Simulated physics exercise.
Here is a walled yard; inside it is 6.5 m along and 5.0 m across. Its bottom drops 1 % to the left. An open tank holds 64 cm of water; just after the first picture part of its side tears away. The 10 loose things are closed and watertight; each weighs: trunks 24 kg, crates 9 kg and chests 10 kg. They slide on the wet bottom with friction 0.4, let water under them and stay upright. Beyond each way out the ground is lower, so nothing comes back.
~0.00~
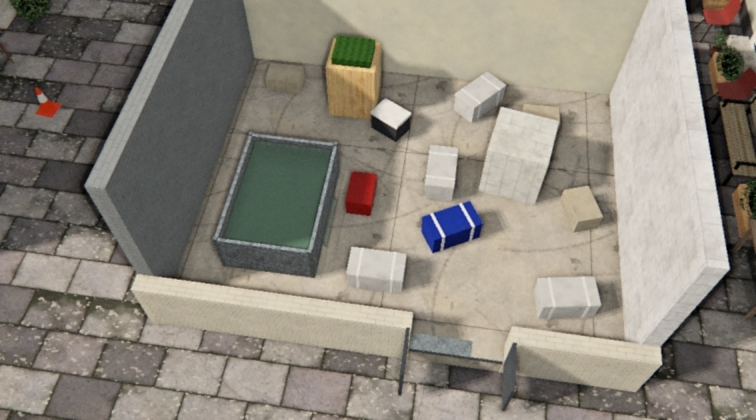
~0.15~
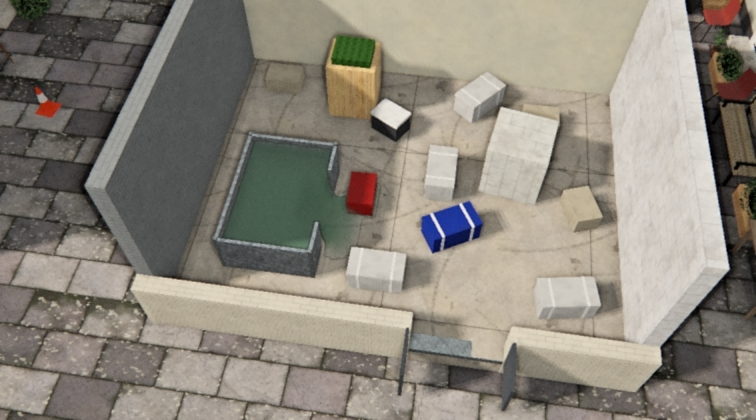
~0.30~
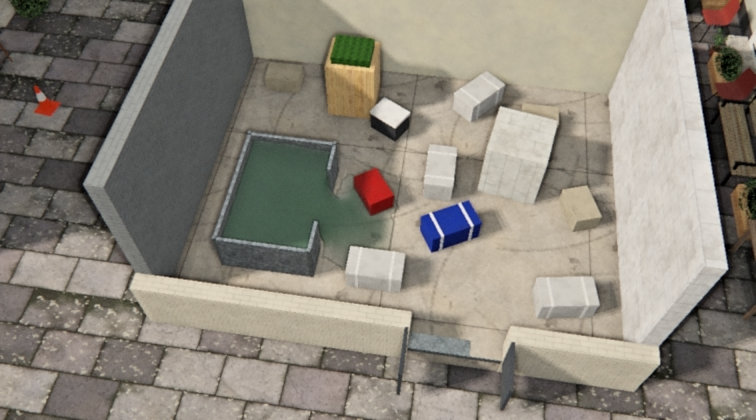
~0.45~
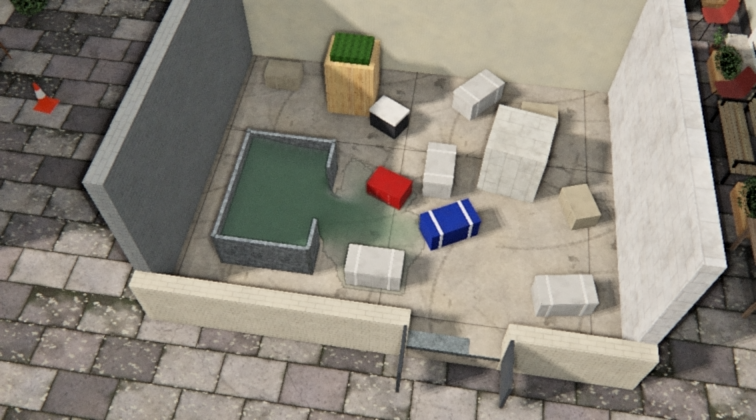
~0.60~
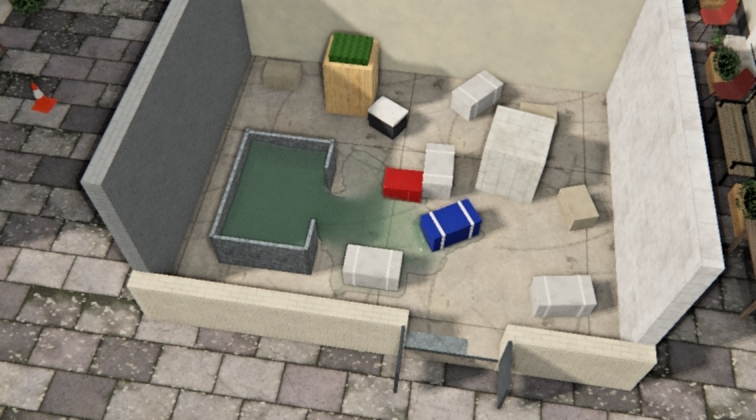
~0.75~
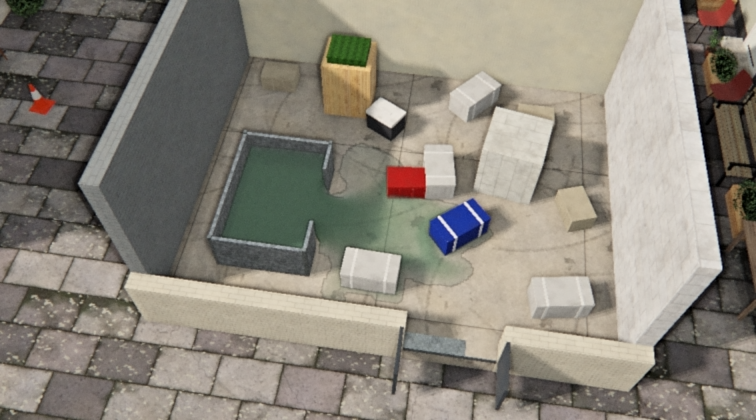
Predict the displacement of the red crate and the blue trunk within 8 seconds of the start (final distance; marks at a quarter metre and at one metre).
Red crate gets carried off, blue trunk gets carried off.
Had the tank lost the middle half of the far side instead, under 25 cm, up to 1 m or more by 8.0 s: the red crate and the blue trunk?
In that case the red crate holds its place, the blue trunk stays put.
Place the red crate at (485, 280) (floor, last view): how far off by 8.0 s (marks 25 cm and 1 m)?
It travels far.
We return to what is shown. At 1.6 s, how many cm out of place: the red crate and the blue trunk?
About 140 and 150 cm.
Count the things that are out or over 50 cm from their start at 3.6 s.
5 of them.
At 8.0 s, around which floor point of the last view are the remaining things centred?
At about (425, 147).
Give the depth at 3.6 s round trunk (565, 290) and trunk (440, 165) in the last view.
About 18 and 5 cm.
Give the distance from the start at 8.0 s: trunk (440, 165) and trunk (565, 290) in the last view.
In turn: 120 cm, 200 cm.
After 1.6 s the red crate is near (425, 148), 1.3 m from its start, afloat; the blue trunk is near (565, 232), 1.7 m from its start, aground; 0 of 10 are out; 1 afloat.
After 3.6 s the red crate is near (414, 74), 2.6 m from its start, aground; the blue trunk is near (584, 234), 2.0 m from its start, afloat; 0 of 10 are out; 2 afloat.
After 5.6 s the red crate is near (386, 71), 2.5 m from its start, afloat; the blue trunk is near (567, 207), 1.8 m from its start, afloat; 0 of 10 are out; 6 afloat.
After 8.0 s the red crate is near (386, 70), 2.6 m from its start, afloat; the blue trunk is near (567, 190), 2.0 m from its start, aground; 0 of 10 are out; 5 afloat.
